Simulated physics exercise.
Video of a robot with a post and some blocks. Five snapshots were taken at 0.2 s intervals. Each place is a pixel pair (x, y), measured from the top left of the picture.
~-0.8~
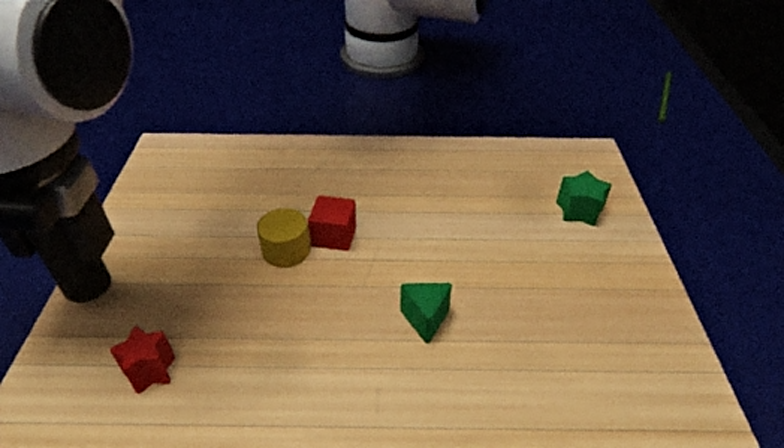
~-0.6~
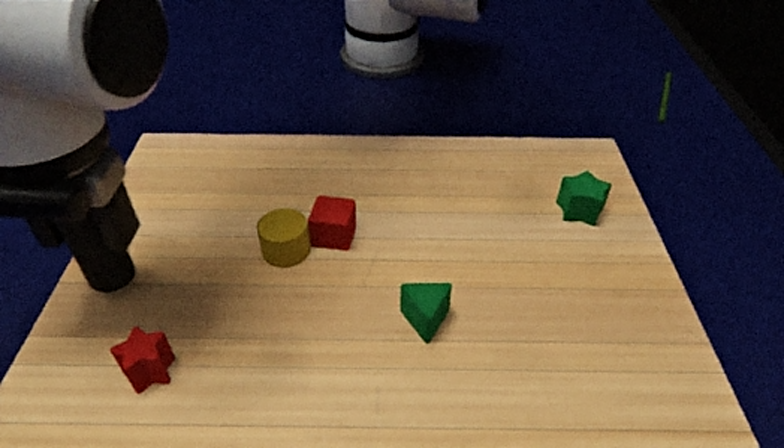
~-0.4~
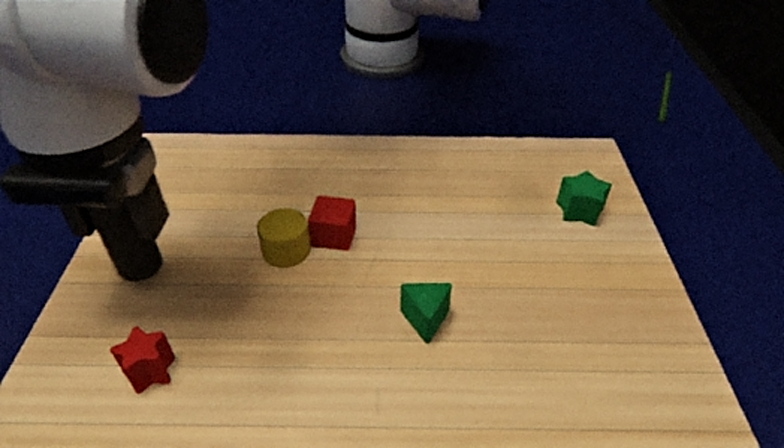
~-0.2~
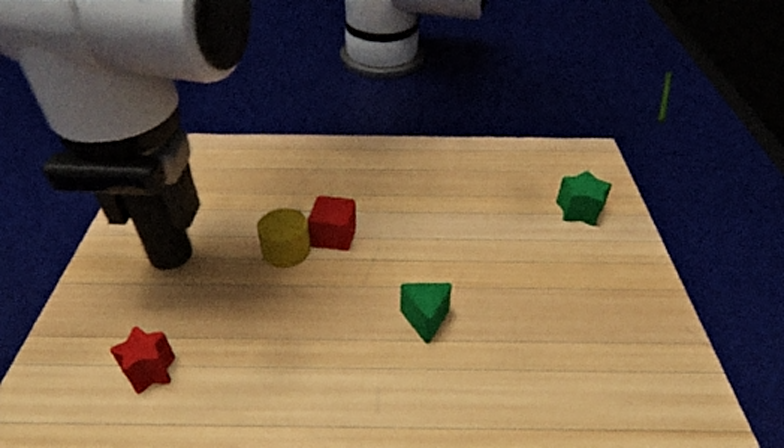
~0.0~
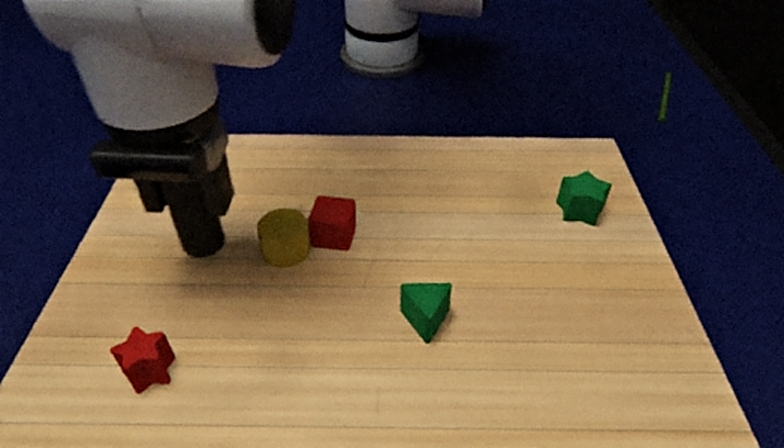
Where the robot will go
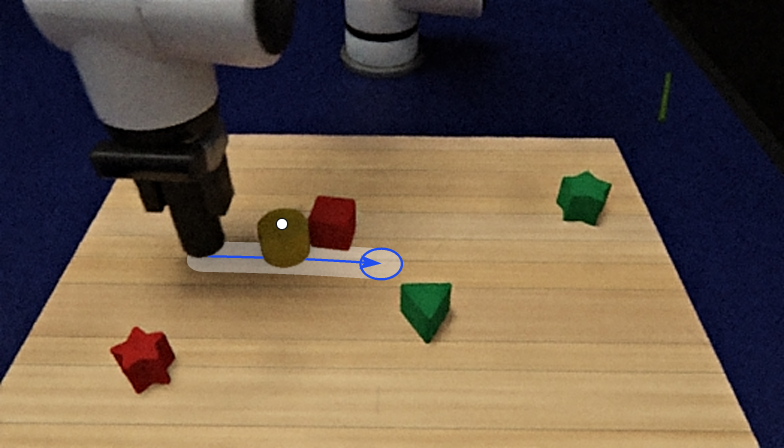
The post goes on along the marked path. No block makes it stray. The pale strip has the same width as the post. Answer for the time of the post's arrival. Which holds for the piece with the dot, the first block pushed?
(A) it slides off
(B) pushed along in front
That would be B.
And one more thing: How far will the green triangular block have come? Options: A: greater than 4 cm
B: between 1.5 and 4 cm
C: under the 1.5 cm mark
I'll go with C - under the 1.5 cm mark.
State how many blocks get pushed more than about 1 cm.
I foresee two blocks being moved.
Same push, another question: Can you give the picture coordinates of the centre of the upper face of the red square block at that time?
Close to (383, 195).
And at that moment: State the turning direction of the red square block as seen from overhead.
From the top: Counterclockwise.
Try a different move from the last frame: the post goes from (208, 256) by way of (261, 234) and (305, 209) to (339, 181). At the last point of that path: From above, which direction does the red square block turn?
Rotates counter-clockwise.
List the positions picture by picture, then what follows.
The first picture shows tip of the post at (89, 287), middles of tops, yellow round block at (282, 224), red square block at (332, 209), green triangular block at (427, 294).
The second picture shows post at (113, 277), nothing pushed.
The third picture shows post at (141, 267), nothing pushed.
The fourth picture shows post at (172, 256), nothing pushed.
The fifth picture shows post at (204, 244), yellow round block at (282, 224), red square block at (332, 209), green triangular block at (427, 294).
The line goes from (208, 256) to (381, 264); the dot is on the yellow round block.
The first path, step by step. One third of the way, post at (264, 246); yellow round block at (308, 226); red square block at (347, 207), turned 30° anticlockwise.
Two thirds of the way, post at (323, 248); yellow round block at (367, 227); red square block at (380, 197), turned 95° anticlockwise.
At the end, post at (381, 252); yellow round block at (421, 221); red square block at (383, 195), turned 105° anticlockwise; green triangular block unmoved.
